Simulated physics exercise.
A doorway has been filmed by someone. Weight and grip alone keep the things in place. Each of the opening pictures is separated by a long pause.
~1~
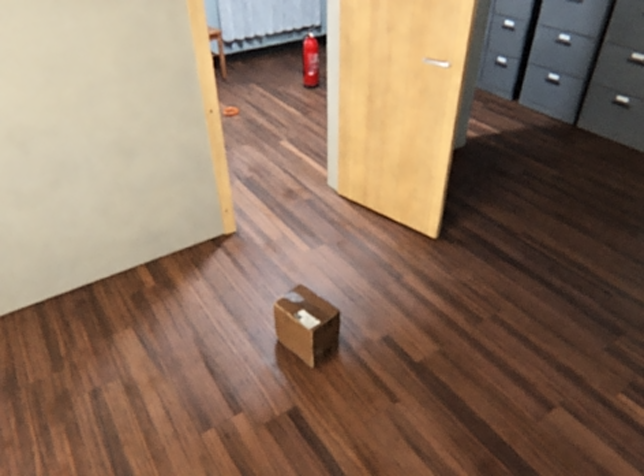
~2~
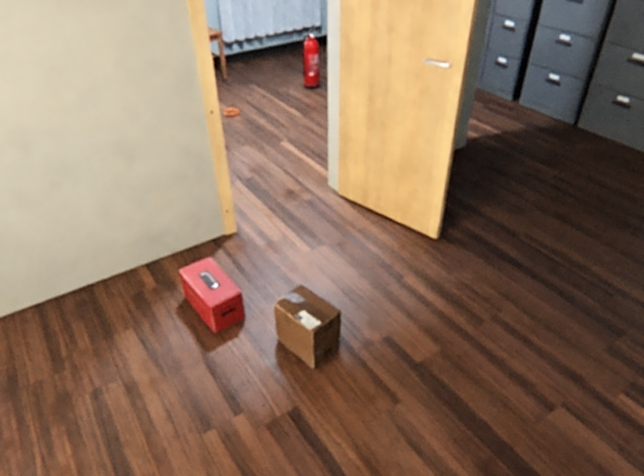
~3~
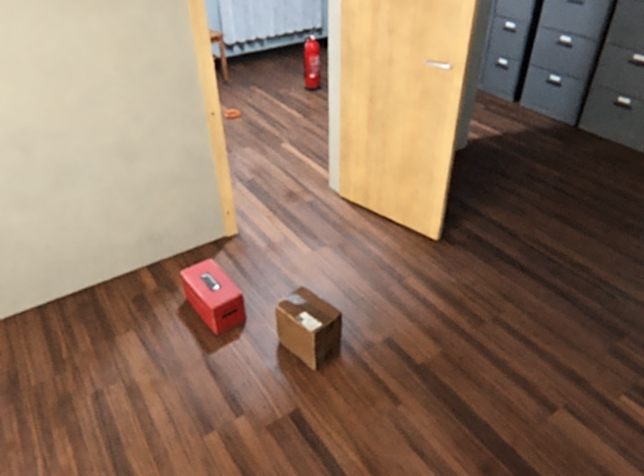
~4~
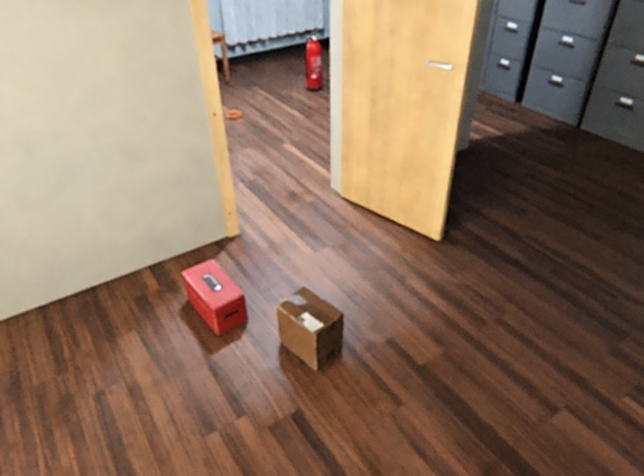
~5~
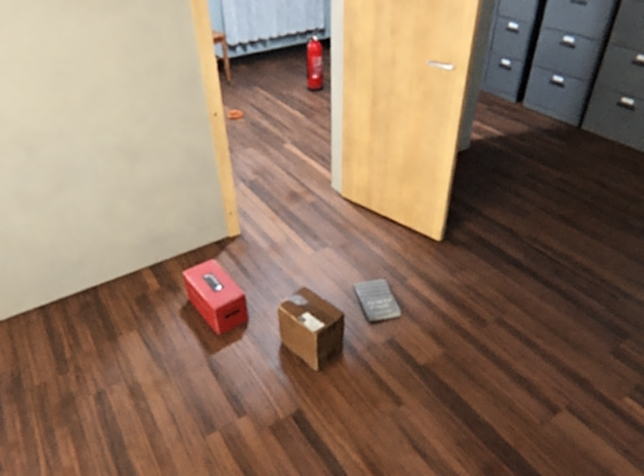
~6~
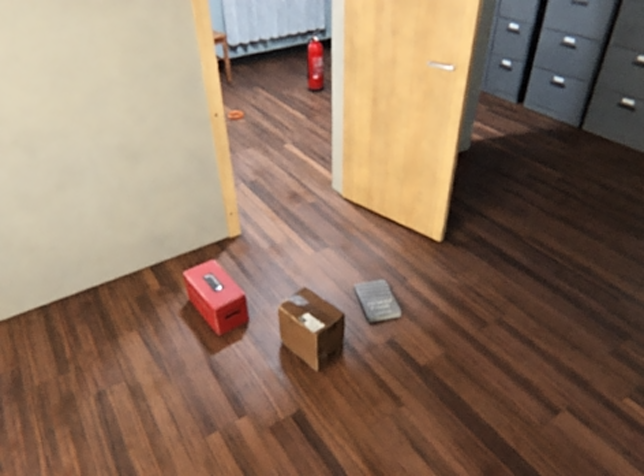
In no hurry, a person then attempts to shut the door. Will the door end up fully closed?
The attempt works.
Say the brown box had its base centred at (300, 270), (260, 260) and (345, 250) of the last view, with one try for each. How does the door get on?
Case one: Swings all the way; case two: Swings all the way; case three: Gets held up.
Then, 0.80 s on from there, open by 81°.
Then, 1.40 s on from there, open by 48°.
Then, 1.90 s on from there, open by 18°.
In the end, open by 0°; all 3 unmoved. At the end, from the last picture's camera, grey book near (377, 300).
